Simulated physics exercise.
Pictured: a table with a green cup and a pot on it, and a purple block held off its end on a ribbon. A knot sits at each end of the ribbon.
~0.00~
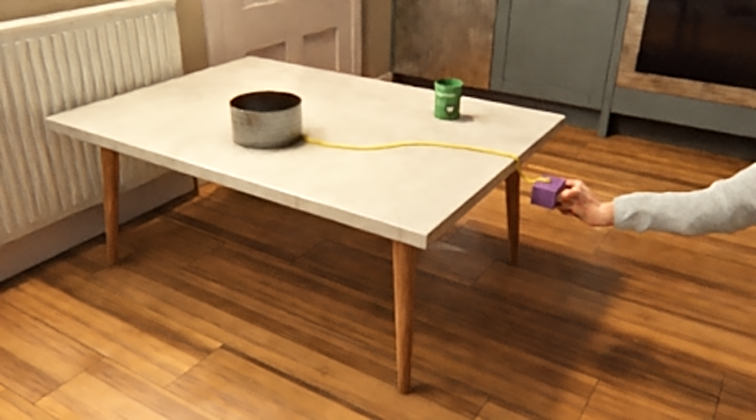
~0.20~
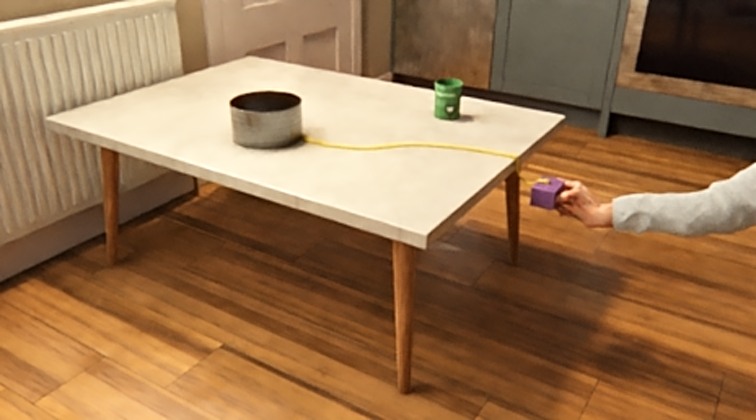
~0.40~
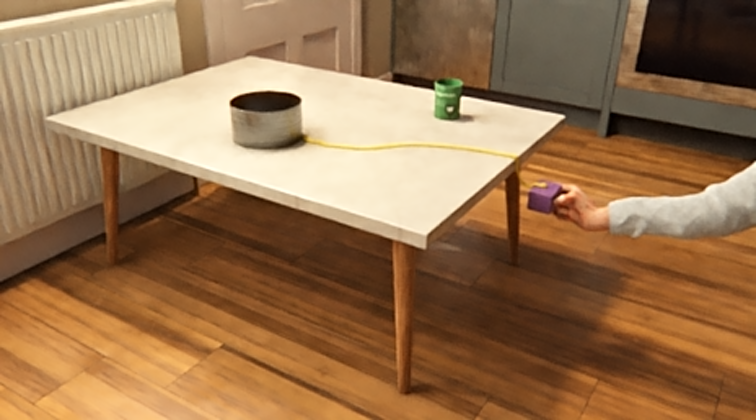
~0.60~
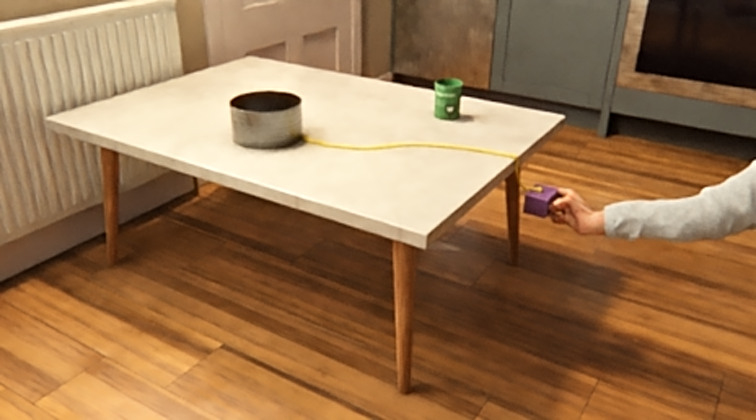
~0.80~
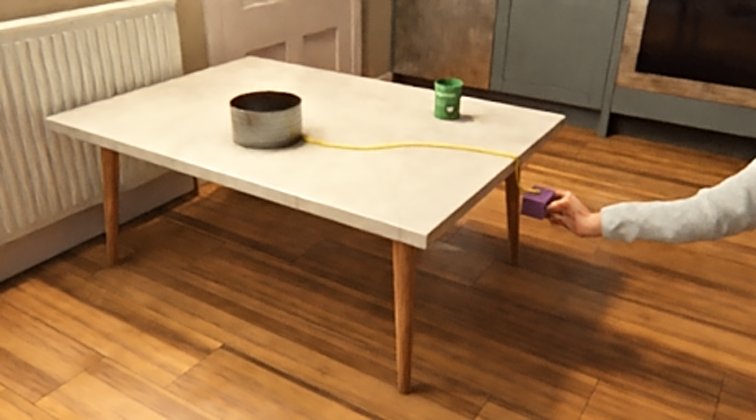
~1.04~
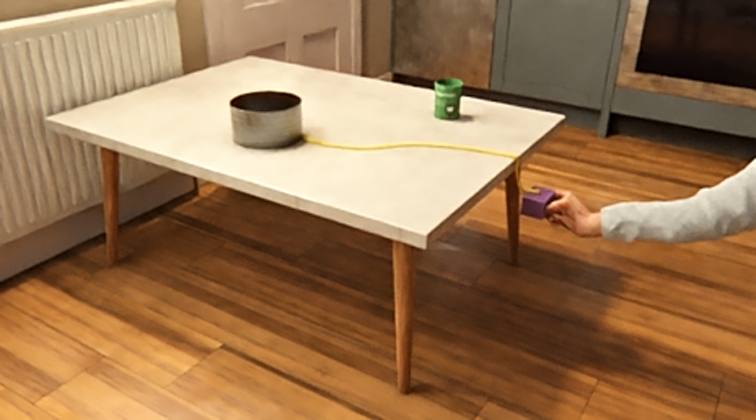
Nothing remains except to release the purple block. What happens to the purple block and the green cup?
By the end the purple block has stayed suspended, and the green cup has held its position.
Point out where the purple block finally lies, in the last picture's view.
(521, 260).
After 1.64 s, block below the edge near (471, 245); pot unmoved; cup unmoved.
After 2.60 s, block below the edge near (486, 258); pot unmoved; cup unmoved.
At rest, block below the edge near (521, 260); pot unmoved; cup unmoved. The purple block swings from the edge and the green cup stays on top.
